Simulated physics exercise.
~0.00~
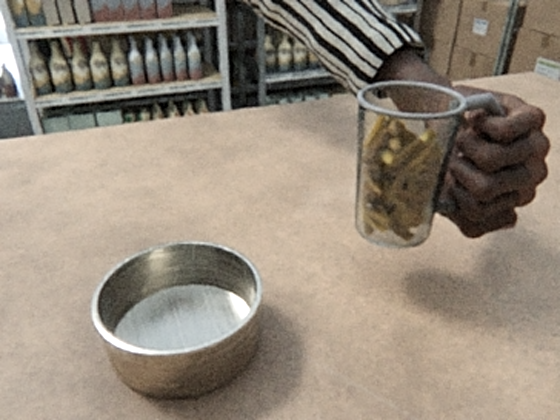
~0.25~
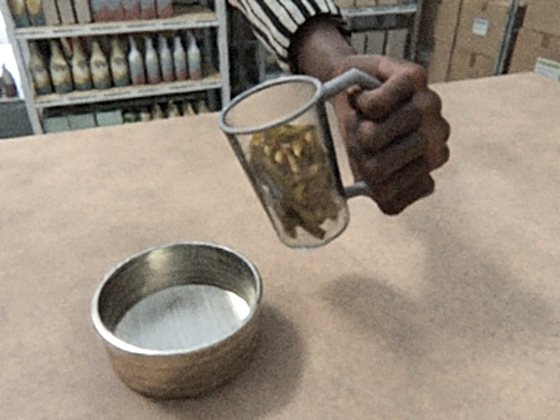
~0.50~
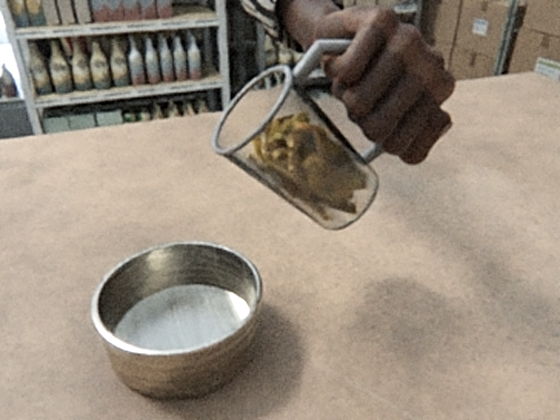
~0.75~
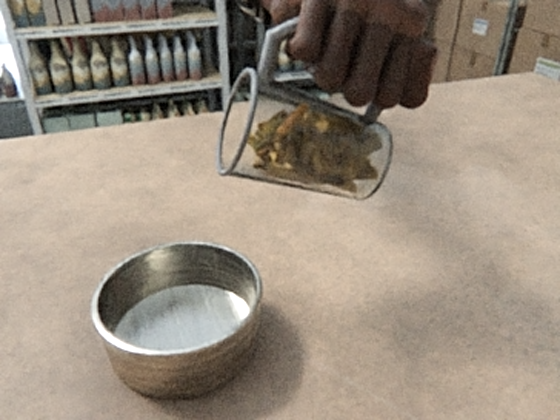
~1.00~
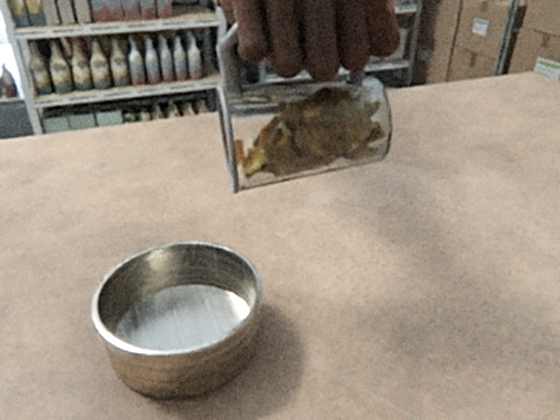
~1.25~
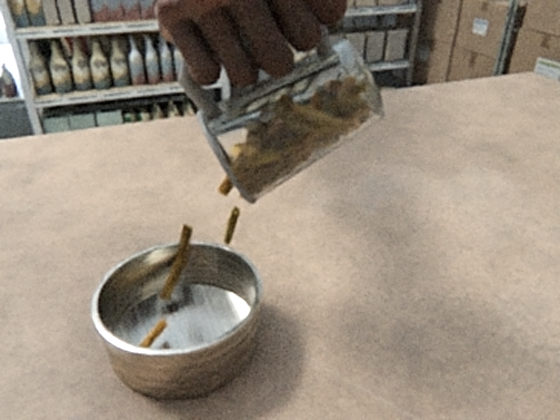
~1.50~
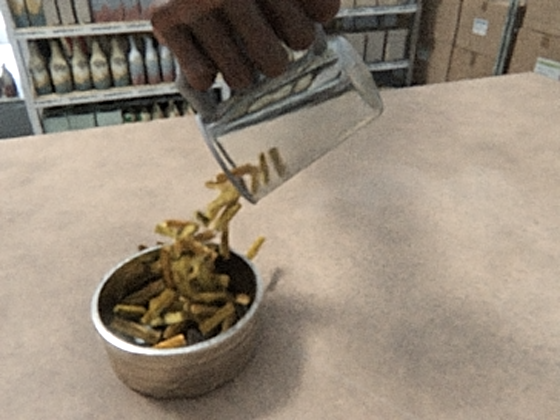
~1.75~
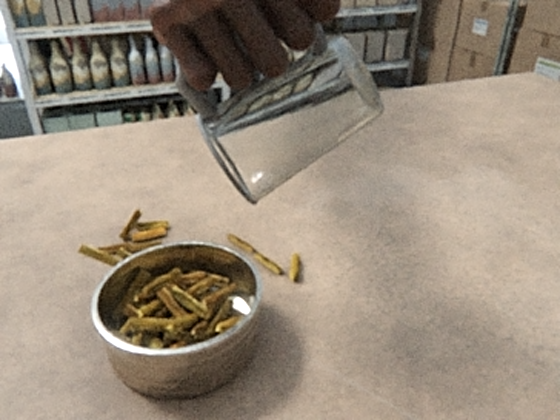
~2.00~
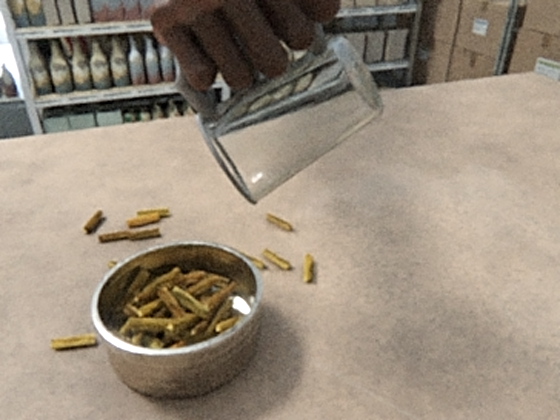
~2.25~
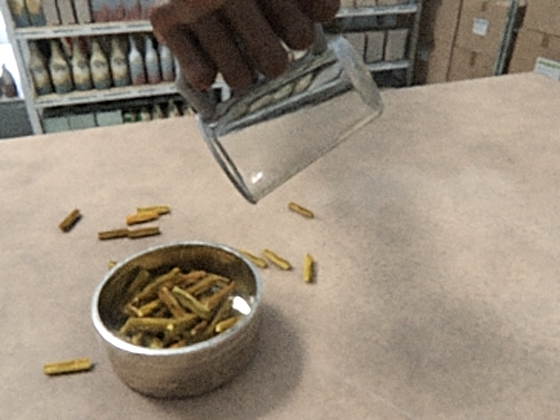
A hand tipped a clear mug of dry pasta pieces over a round metal dish on a table, pouring them out in a rush. Most landed in the dish, but several scattered onto the tabletop around it, and the emptied mug stayed tilted above.
